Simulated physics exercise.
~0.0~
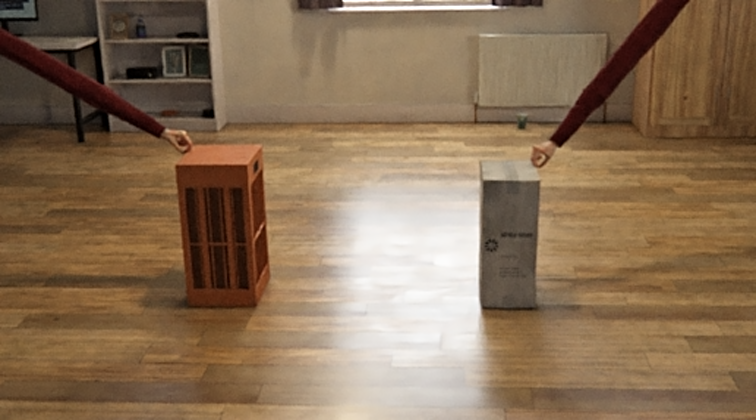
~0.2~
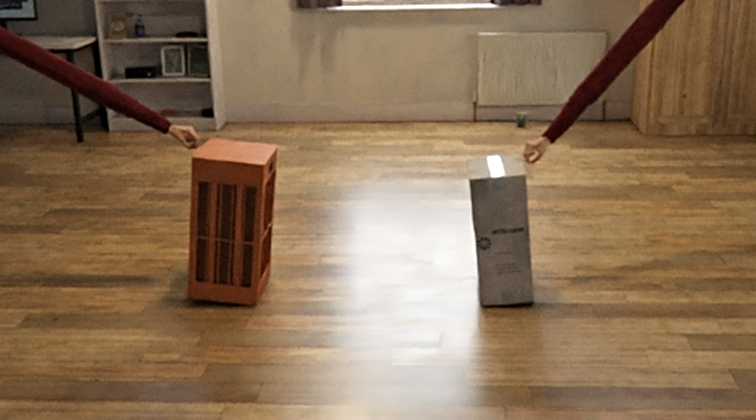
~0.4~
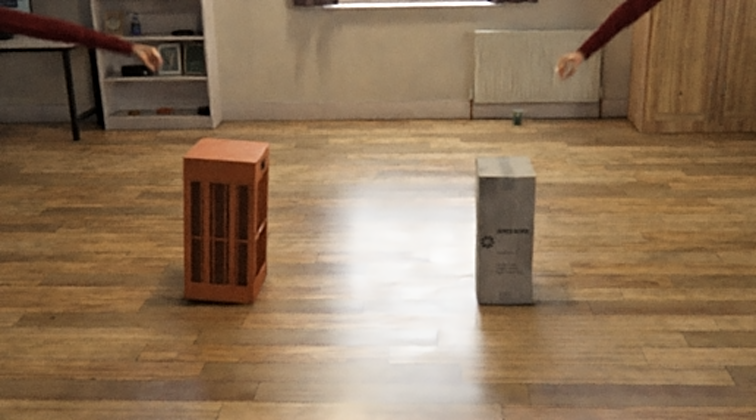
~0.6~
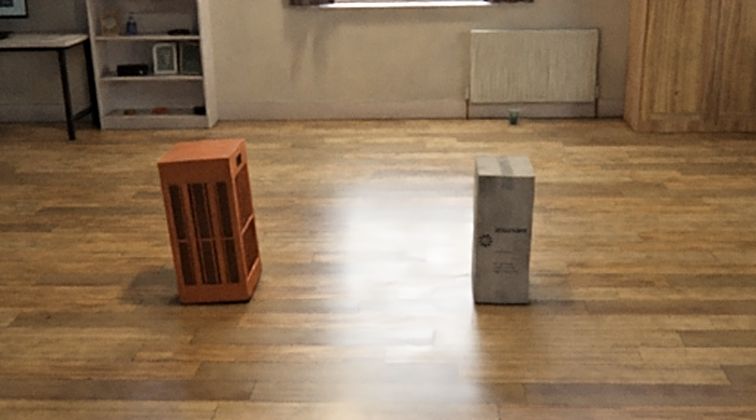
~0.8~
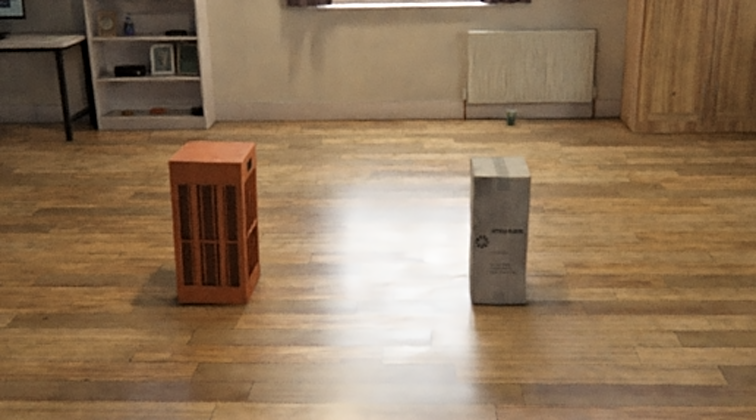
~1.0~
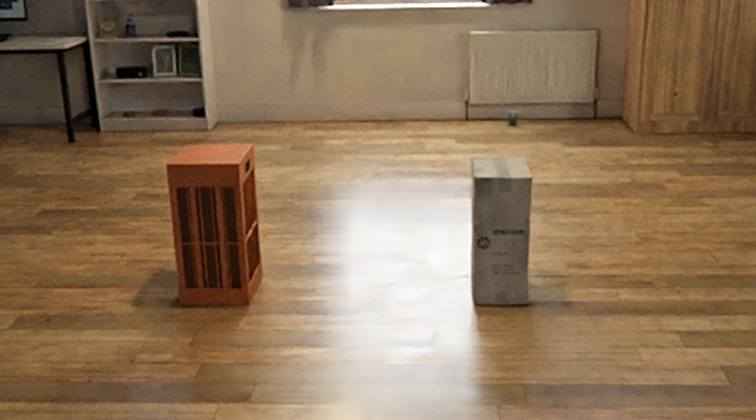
Two hands tipping an orange crate and a white parcel on a wooden floor, then withdrawing as both rock back upright.
